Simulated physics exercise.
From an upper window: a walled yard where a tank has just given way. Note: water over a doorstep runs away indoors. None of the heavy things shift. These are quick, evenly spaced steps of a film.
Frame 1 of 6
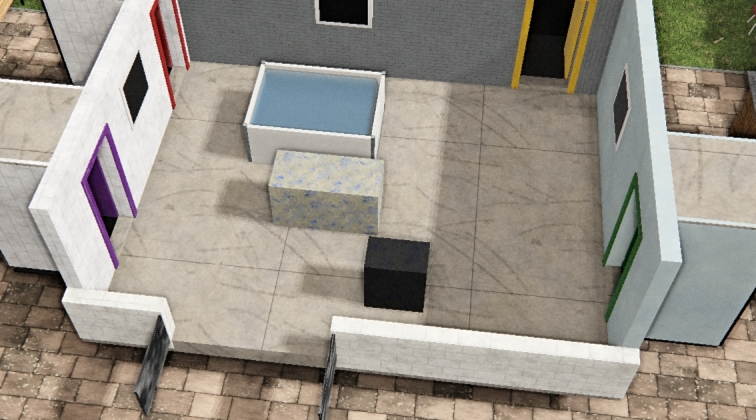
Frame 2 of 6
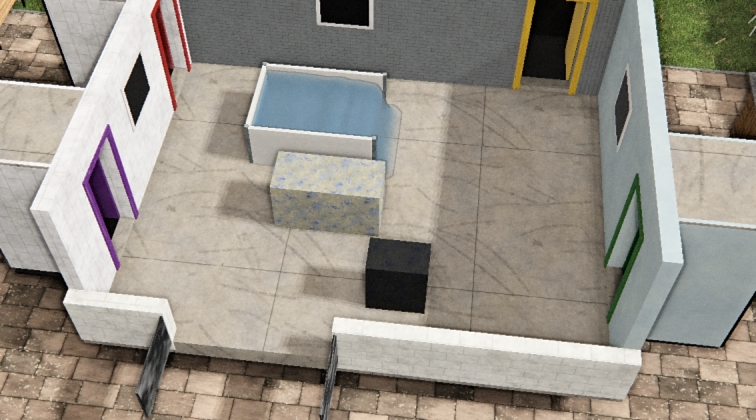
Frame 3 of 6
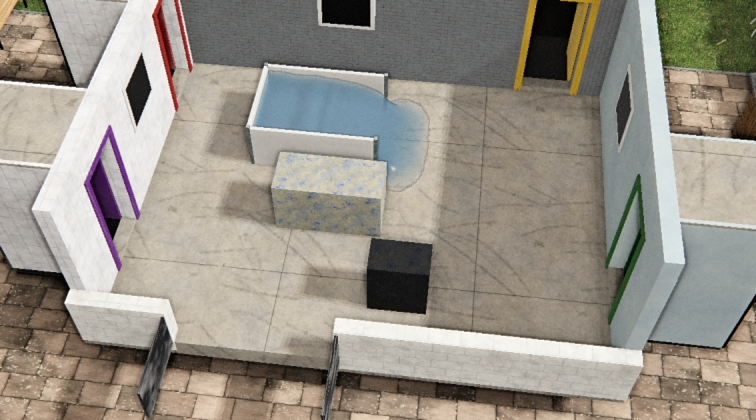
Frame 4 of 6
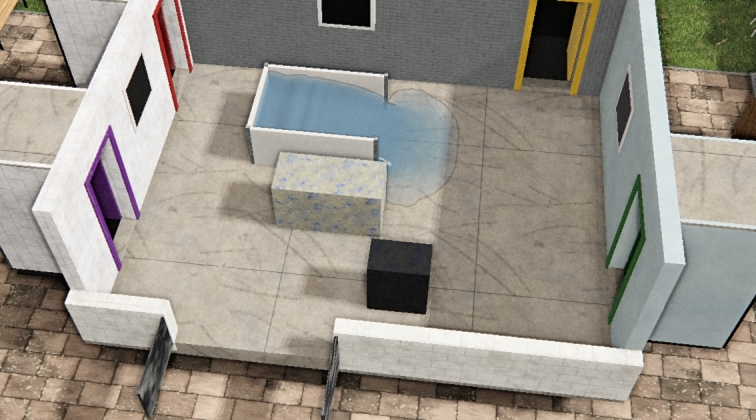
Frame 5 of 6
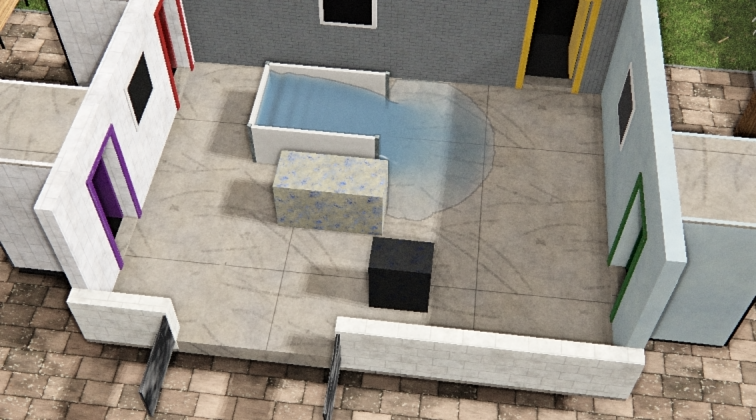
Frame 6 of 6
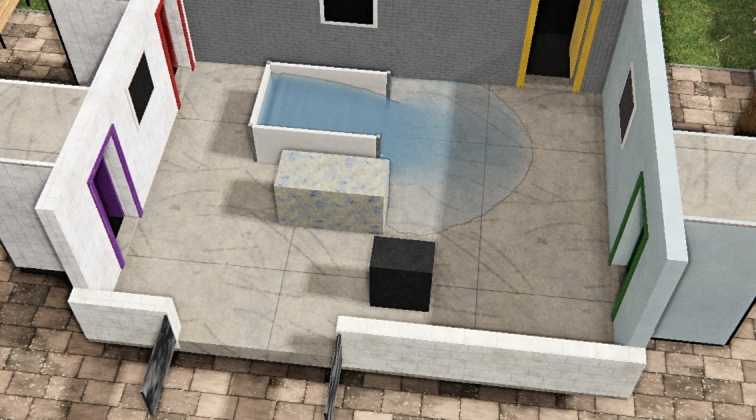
Water in a white-walled tank pouring out through its open right side and spreading rightward across the walled yard's concrete floor.
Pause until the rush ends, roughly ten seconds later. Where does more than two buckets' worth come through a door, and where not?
Through the red door two buckets or less; through the yellow door more than two buckets; through the purple door more than two buckets; through the green door more than two buckets.
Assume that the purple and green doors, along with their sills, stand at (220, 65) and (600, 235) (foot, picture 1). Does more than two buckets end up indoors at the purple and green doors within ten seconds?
Well, the purple one stays short of the threshold, and the green one crosses the threshold.
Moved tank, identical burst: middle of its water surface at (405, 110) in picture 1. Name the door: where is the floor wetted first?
The one in yellow, I reckon.
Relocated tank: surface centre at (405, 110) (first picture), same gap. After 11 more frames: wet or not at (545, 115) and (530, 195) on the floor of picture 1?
The first spot is inundated, the second inundated.
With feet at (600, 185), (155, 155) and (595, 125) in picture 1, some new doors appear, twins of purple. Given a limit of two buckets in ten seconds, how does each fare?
Note: Door one overshoots; door two undershoots; door three overshoots.
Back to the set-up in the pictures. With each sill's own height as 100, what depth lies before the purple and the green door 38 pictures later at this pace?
First 0 percent, then 180 percent.
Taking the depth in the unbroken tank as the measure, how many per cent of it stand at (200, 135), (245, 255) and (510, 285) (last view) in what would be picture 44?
At the three places, in the order asked: Around 0, 2 and 14 per cent.
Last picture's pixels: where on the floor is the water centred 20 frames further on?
At about (499, 182).
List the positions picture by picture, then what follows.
In the first picture, still water in the tank at (316, 102).
In the second picture, the front is at a hidden place, out from the gap at (377, 130).
In the third picture, water pours out at (379, 132) and has run to (394, 187).
In the fourth picture, water pours out at (379, 134) and has run to (410, 200).
In the fifth picture, water pours out at (380, 132) and has run to (486, 169).
In the sixth picture, the front is at (526, 161), out from the gap at (381, 132).
A moment on, water covers 35 % of the floor; the red door not reached, the yellow door wet at the sill, nothing in, the purple door not reached, the green door not reached.
Next, water covers 45 % of the floor; the red door not reached, the yellow door wet at the sill, nothing in, the purple door not reached, the green door under two buckets in.
Then, water covers 50 % of the floor; the red door not reached, the yellow door over two buckets in, the purple door not reached, the green door over two buckets in.
Later, water covers 70 % of the floor; the red door not reached, the yellow door far over two buckets in, the purple door not reached, the green door over two buckets in.
In the end, water covers 90 % of the floor; the red door wet at the sill, nothing in, the yellow door far over two buckets in, the purple door over two buckets in, the green door far over two buckets in.
